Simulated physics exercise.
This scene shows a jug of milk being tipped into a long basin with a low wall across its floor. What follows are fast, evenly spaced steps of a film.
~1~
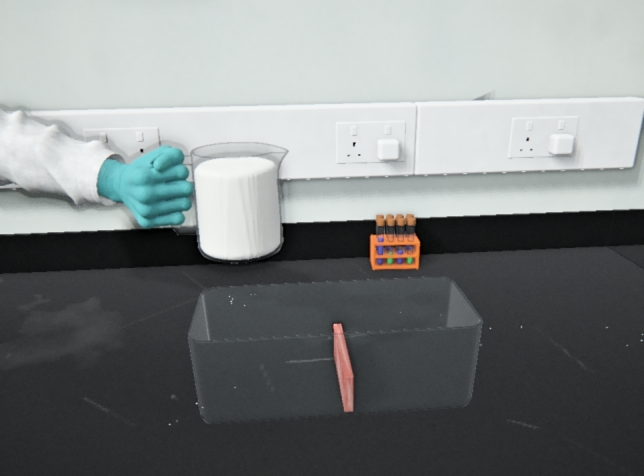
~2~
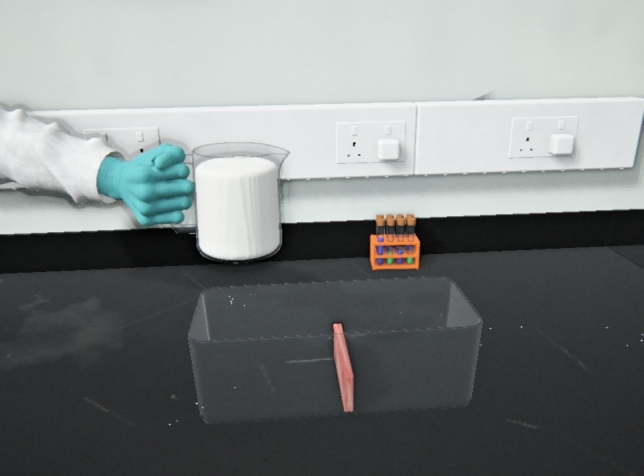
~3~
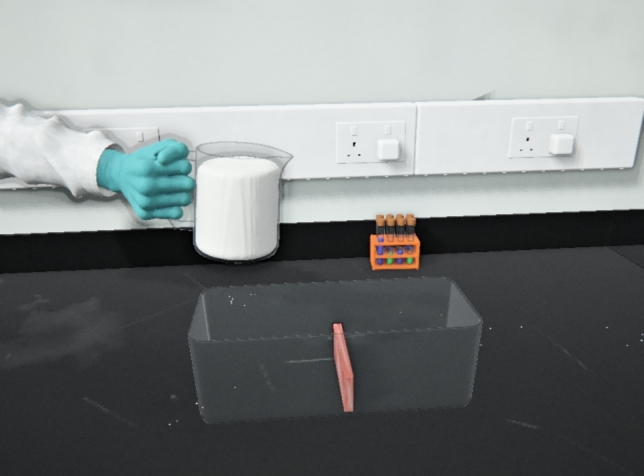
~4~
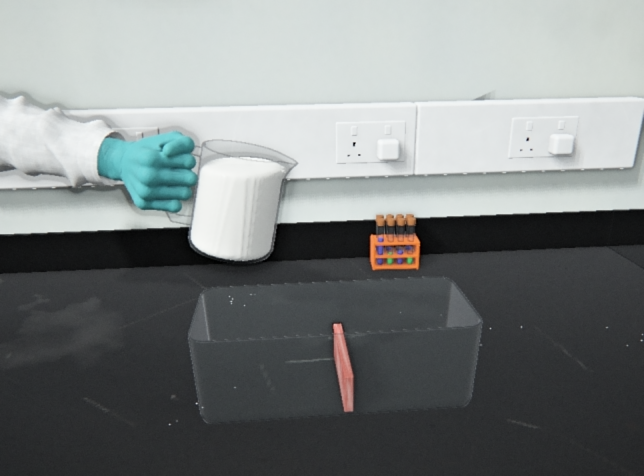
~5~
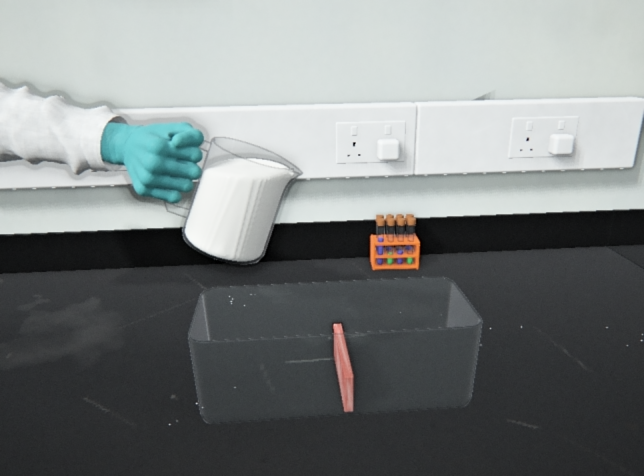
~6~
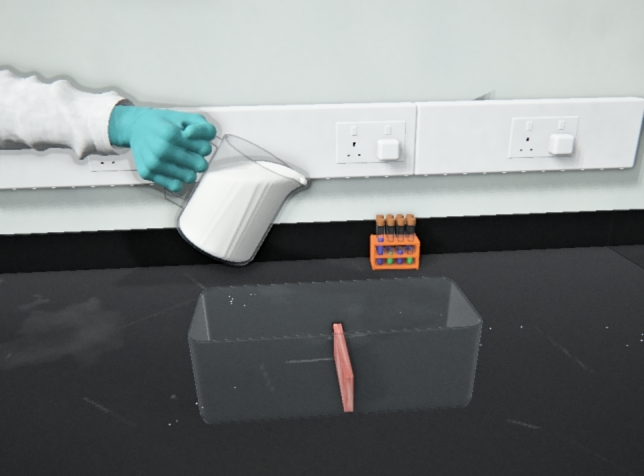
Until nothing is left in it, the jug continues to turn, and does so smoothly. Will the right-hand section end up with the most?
Yes.
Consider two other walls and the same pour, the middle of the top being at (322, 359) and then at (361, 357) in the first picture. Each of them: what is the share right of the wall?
Note: Roughly 90 % in case one, 35 % in case two.
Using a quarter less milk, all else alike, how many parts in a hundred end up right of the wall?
Some 55 parts in a hundred.
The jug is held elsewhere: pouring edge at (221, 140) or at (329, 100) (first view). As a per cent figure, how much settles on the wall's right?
First place gives some 5 %, second place some 90 %.
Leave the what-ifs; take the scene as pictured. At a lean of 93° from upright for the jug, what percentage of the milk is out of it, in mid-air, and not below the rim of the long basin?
About 25 per cent.
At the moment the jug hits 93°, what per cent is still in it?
Around 65 in a hundred.
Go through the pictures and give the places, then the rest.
Tilt 0°; pouring edge (289, 150); surface from (196, 166) to (277, 164); the long basin's rim runs from (196, 314) to (466, 300); the wall's top is at (343, 349), in the first picture.
Tilt 1°; pouring edge (290, 151); surface from (196, 166) to (277, 164), in the second picture.
Tilt 6°; pouring edge (293, 155); surface from (199, 165) to (280, 165), in the third picture.
Tilt 12°; pouring edge (298, 162); surface from (201, 172) to (285, 166), in the fourth picture.
Tilt 21°; pouring edge (303, 172); surface from (198, 186) to (295, 169), in the fifth picture.
Tilt 32°; pouring edge (307, 184); surface from (193, 191) to (301, 176); 1 per cent is over the edge, in the sixth picture.
A moment on, the tilt is 93° and 64 per cent is still to pour, 0 is left of the wall and 12 right of it.
Next, the tilt is 109° and 17 per cent is still to pour, 11 is left of the wall and 55 right of it.
Then the tilt is 109° and 2 per cent is still to pour, 22 is left of the wall and 72 right of it.
Later the tilt is 109° and 0 per cent is still to pour, 27 is left of the wall and 72 right of it.
Finally, 27 per cent lies left of the wall, 72 right of it and 1 outside.
